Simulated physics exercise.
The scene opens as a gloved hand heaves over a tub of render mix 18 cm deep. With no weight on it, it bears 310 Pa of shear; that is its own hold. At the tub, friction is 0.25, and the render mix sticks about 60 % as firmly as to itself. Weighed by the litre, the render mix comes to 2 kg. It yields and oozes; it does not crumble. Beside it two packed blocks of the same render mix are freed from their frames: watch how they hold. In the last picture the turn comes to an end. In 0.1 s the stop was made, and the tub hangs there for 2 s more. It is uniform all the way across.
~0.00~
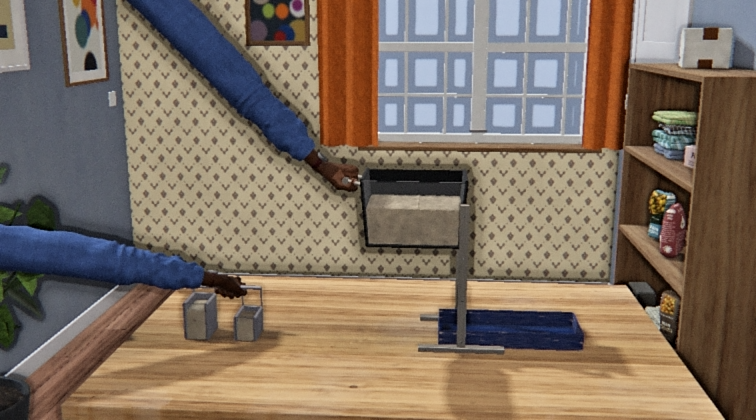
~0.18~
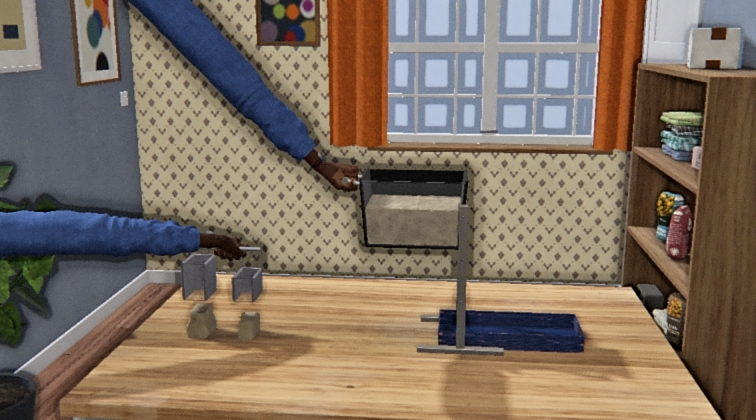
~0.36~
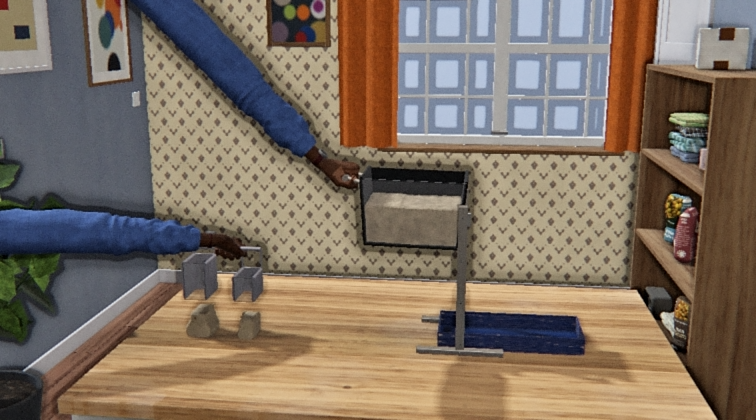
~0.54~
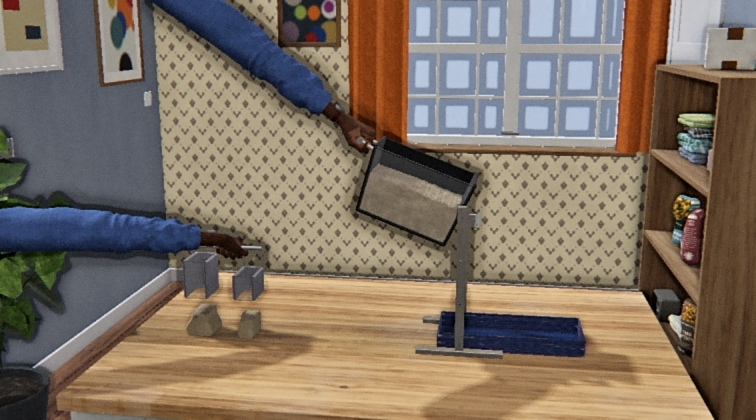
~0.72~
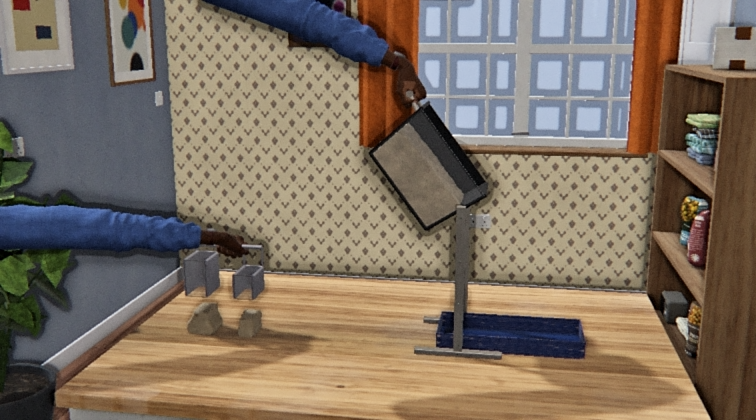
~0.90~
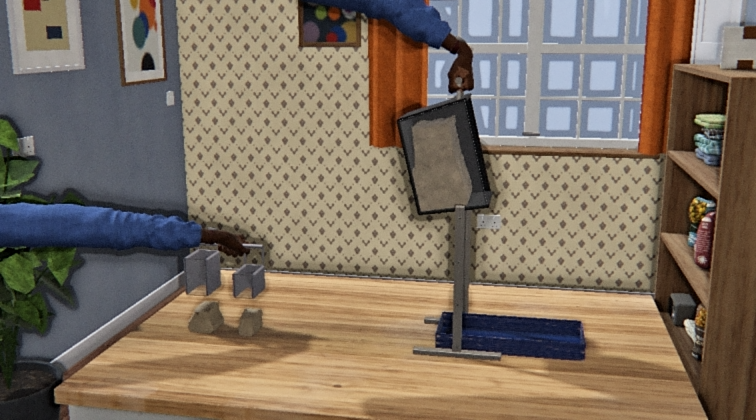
A hand at left lifts two small metal moulds off a pair of pale blocks, and the taller block slumps slightly on the wooden table. Another hand then raises one side of the dark tub, turning it clockwise on its stand until it is steeply tilted, the pale mix still inside.
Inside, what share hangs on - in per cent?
I would say around 63 per cent.
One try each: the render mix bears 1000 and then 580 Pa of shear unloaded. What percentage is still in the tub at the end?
Respectively 100 % and 75 %.
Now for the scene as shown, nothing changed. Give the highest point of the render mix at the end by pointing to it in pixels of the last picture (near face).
Close to pixel (427, 171).
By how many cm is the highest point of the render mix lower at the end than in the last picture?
Roughly 13 cm.
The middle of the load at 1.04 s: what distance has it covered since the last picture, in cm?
The change is near 6 cm.
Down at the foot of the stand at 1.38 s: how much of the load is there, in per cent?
At that moment, near 12 % is down.
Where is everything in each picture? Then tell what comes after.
Handle-side rim at (363, 181), tilt 0 degrees; highest point of the render mix at (371, 208); test blocks 9.3 cm, 6.0 cm high (left to right), in the first picture.
Handle-side rim at (363, 181), tilt 0 degrees; highest point of the render mix at (370, 208); test blocks 8.2 cm, 5.9 cm high (left to right), in the second picture.
Handle-side rim at (363, 178), tilt 1 degrees; highest point of the render mix at (367, 206); test blocks 7.5 cm, 5.9 cm high (left to right), in the third picture.
Handle-side rim at (377, 147), tilt 21 degrees; highest point of the render mix at (370, 176); test blocks 7.3 cm, 5.9 cm high (left to right), in the fourth picture.
Handle-side rim at (423, 110), tilt 53 degrees; highest point of the render mix at (399, 132); test blocks 7.2 cm, 5.9 cm high (left to right), in the fifth picture.
Handle-side rim at (465, 102), tilt 76 degrees; highest point of the render mix at (444, 124); test blocks 7.2 cm, 5.9 cm high (left to right), in the sixth picture.
By 1.04 s, the tub is at 76 degrees and holds 97 %.
By 1.21 s, the tub is at 76 degrees and holds 70 %.
By 1.38 s, the tub is at 76 degrees and holds 64 %.
By 1.55 s, the tub is at 76 degrees and holds 63 %.
By 2.90 s, at the end, the tub is at 76 degrees and holds 63 %.
